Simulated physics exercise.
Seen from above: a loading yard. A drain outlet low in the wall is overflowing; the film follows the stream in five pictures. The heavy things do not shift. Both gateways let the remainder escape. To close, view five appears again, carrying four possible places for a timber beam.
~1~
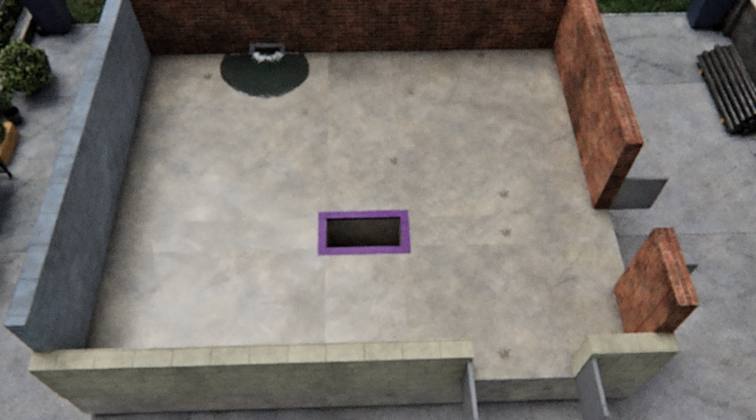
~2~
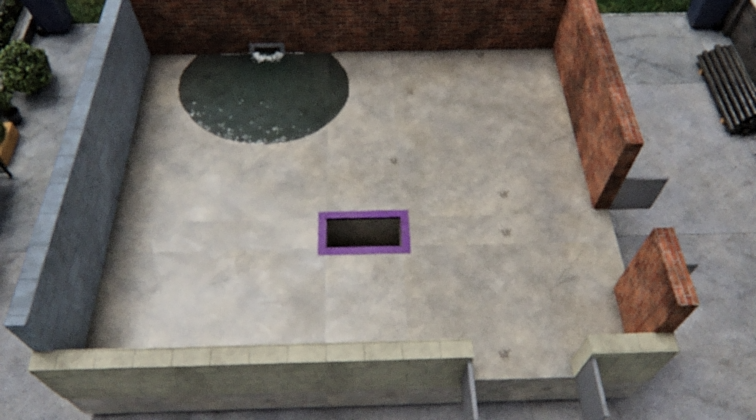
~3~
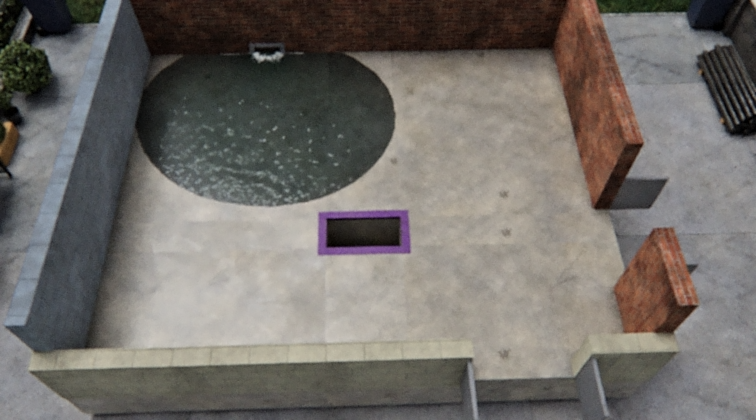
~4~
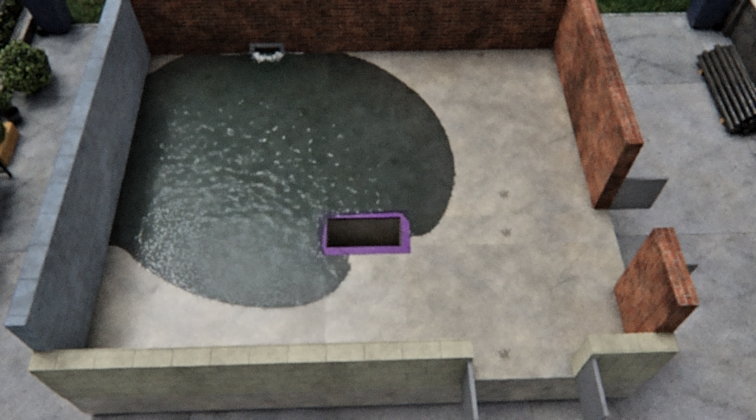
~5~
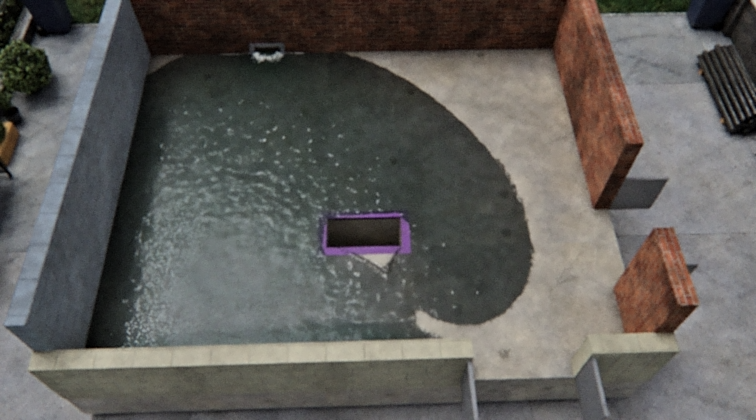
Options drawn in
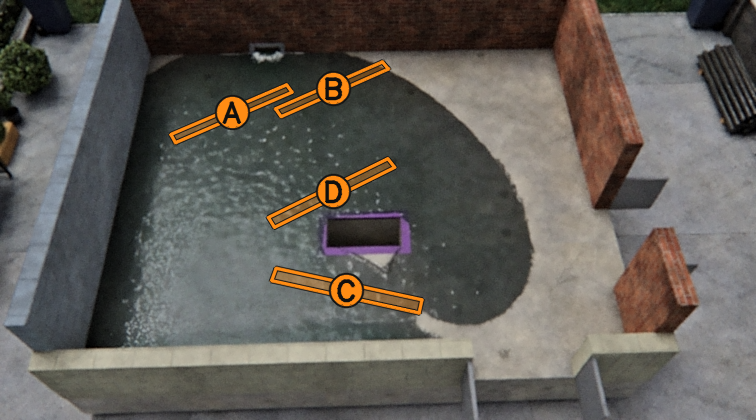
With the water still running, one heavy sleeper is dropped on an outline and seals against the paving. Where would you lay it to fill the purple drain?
I would pick spot C.
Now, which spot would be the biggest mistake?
Spot D.
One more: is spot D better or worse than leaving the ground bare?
Worse.
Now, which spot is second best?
A it is.
On the marked copy, A from (173, 138) to (289, 88); B from (278, 112) to (385, 65); C from (273, 274) to (420, 306); D from (271, 222) to (391, 163).
Choosing A, about 13 % of the stream goes into the purple drain, about 86 % out by the gates.
Choosing B, about 8 % of the stream goes into the purple drain, about 92 % out by the gates.
Choosing C, about 28 % of the stream goes into the purple drain, about 71 % out by the gates.
Choosing D, about 3 % of the stream goes into the purple drain, about 97 % out by the gates.
